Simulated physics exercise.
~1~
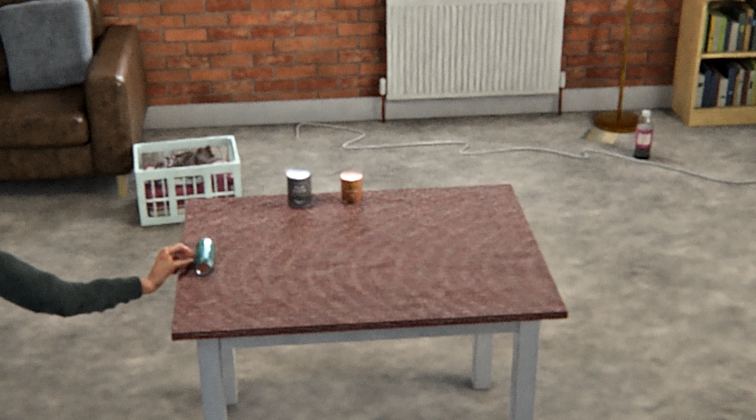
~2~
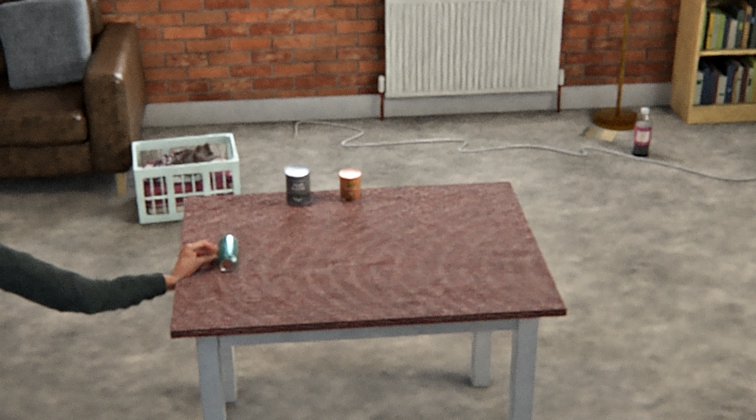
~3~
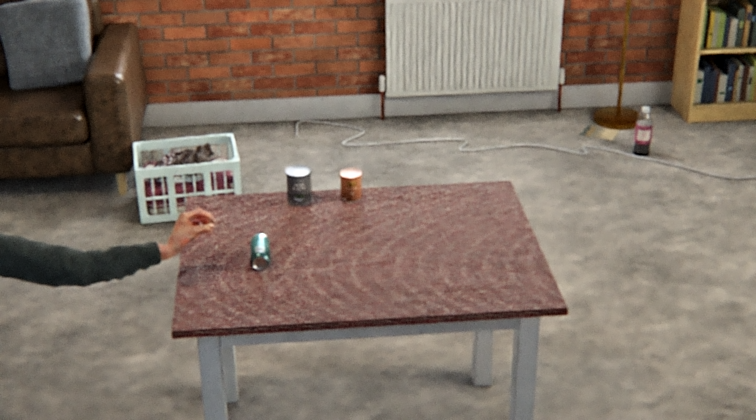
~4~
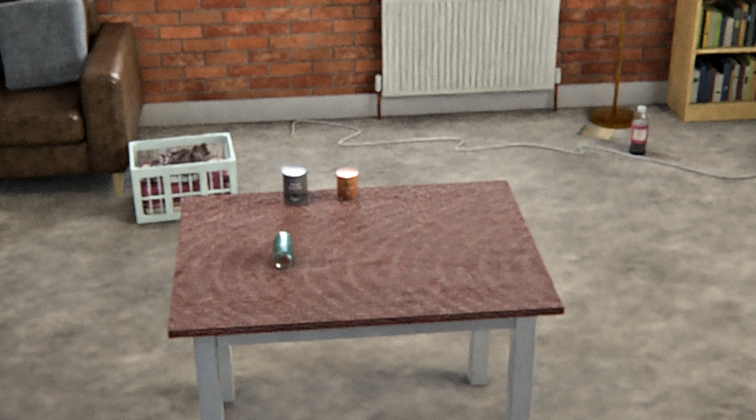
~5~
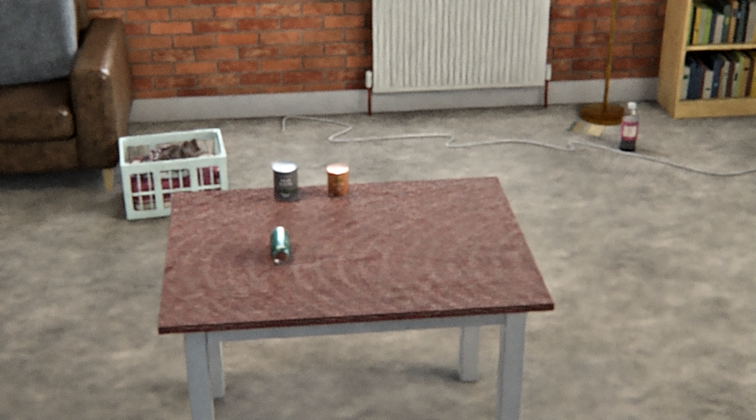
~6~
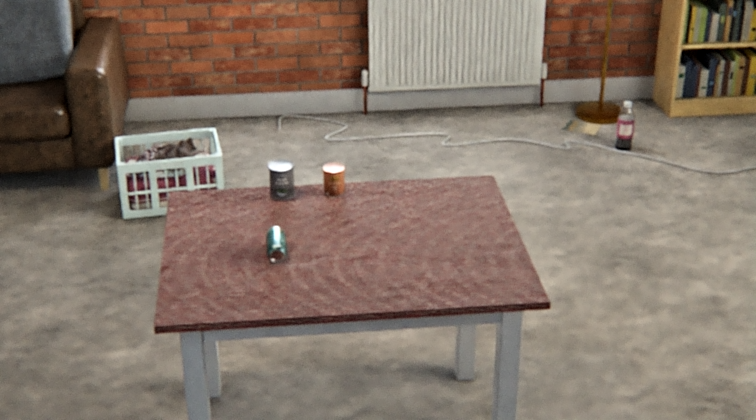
A hand in a dark green sleeve reaches in from the left and pushes a turquoise can, lying on its side, across a reddish-brown table with pale legs. The slightly swaying view looks down into a room with a brick wall, white radiator, brown leather sofa, laundry basket and bookshelf. A grey tin and an orange tin stand near the table's back edge. The can moves right, then the hand lets go and draws back while it travels a little farther alone. It comes to rest on its side, still on the table, with both tins unmoved.
